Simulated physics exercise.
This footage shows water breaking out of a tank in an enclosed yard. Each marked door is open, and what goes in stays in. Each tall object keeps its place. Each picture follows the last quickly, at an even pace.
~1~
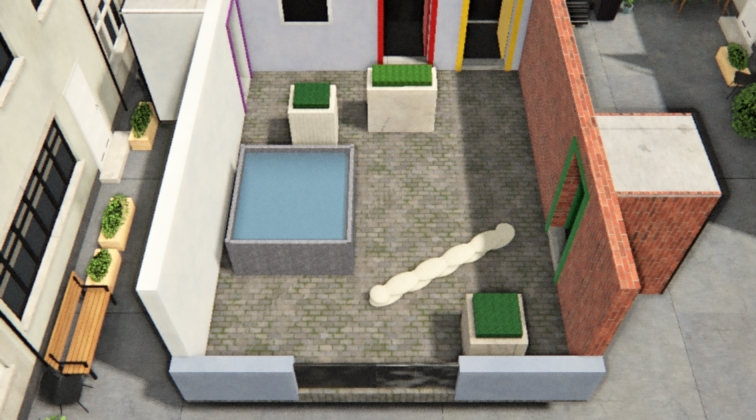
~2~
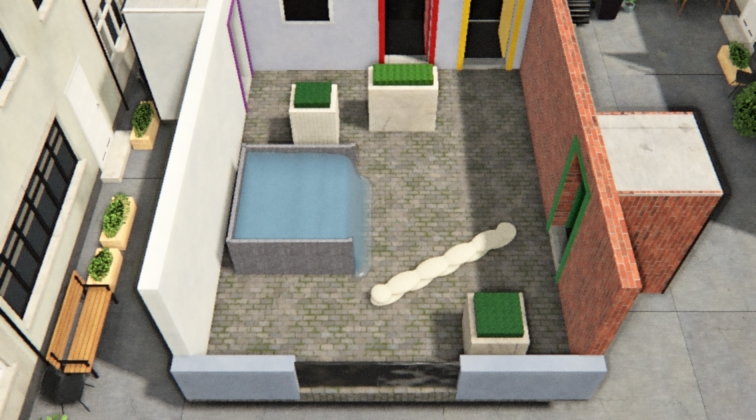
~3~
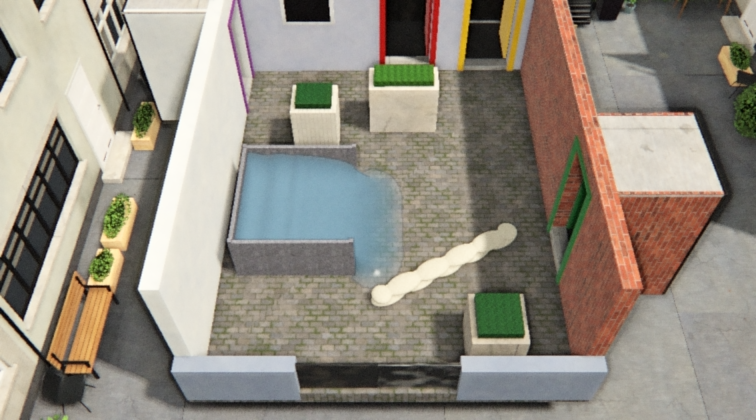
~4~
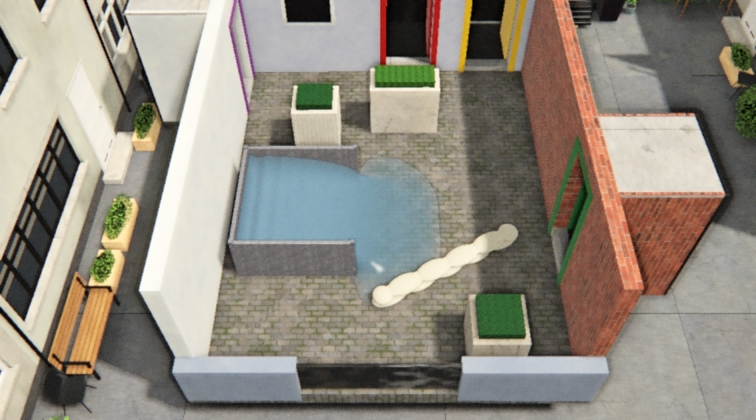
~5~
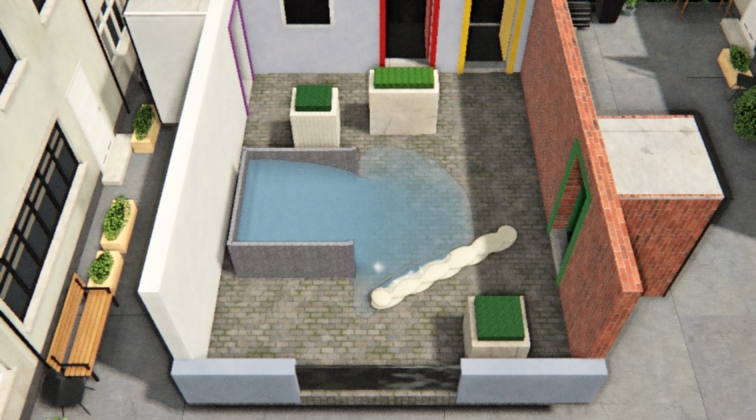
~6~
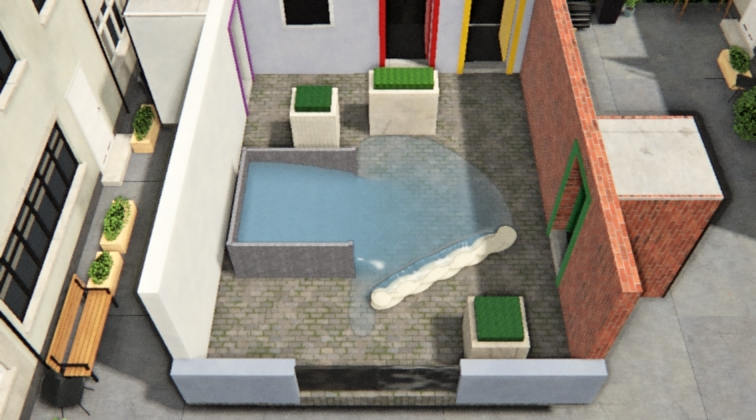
A walled, paved yard is seen from high above by a still camera. A grey tank of blue water sits at left, with green-topped pale planters behind it and at lower right, a cream twisted barrier lying diagonally, and a brick wall at right. The tank's right side opens and water pours out, fanning rightward across the paving and spreading along the barrier.
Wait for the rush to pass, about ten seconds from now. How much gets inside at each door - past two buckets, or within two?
As I see it, I expect the yellow door to go over the limit; I expect the purple door to go over the limit; I expect the red door to stay within two buckets; I expect the green door to stay within two buckets.
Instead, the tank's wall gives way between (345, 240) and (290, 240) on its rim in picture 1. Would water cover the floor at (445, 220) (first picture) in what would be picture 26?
At that place: Flooded.
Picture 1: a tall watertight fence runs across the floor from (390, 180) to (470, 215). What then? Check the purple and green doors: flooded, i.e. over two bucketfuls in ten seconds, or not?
Result - purple door: Tops the limit; green door: Tops the limit.
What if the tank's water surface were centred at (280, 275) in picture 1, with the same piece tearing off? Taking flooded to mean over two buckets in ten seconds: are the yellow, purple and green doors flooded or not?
Lab note - yellow door crosses the line, purple door crosses the line, green door crosses the line.
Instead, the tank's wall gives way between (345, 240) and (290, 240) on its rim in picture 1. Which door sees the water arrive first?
My answer is the green door.
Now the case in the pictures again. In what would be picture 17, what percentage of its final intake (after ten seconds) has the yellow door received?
About 0 per cent.
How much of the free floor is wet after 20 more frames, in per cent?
About 65 per cent.
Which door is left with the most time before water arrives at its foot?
That is the purple-painted one.
A moment on, water covers 40 % of the floor; the yellow door not reached, the purple door not reached, the red door not reached, the green door wet at the sill, nothing in.
Next, water covers 55 % of the floor; the yellow door wet at the sill, nothing in, the purple door not reached, the red door not reached, the green door wet at the sill, nothing in.
Then, water covers 65 % of the floor; the yellow door far over two buckets in, the purple door not reached, the red door wet at the sill, nothing in, the green door wet at the sill, nothing in.
Later, water covers 95 % of the floor; the yellow door far over two buckets in, the purple door over two buckets in, the red door wet at the sill, nothing in, the green door wet at the sill, nothing in.
In the end, water covers 95 % of the floor; the yellow door far over two buckets in, the purple door far over two buckets in, the red door wet at the sill, nothing in, the green door wet at the sill, nothing in.
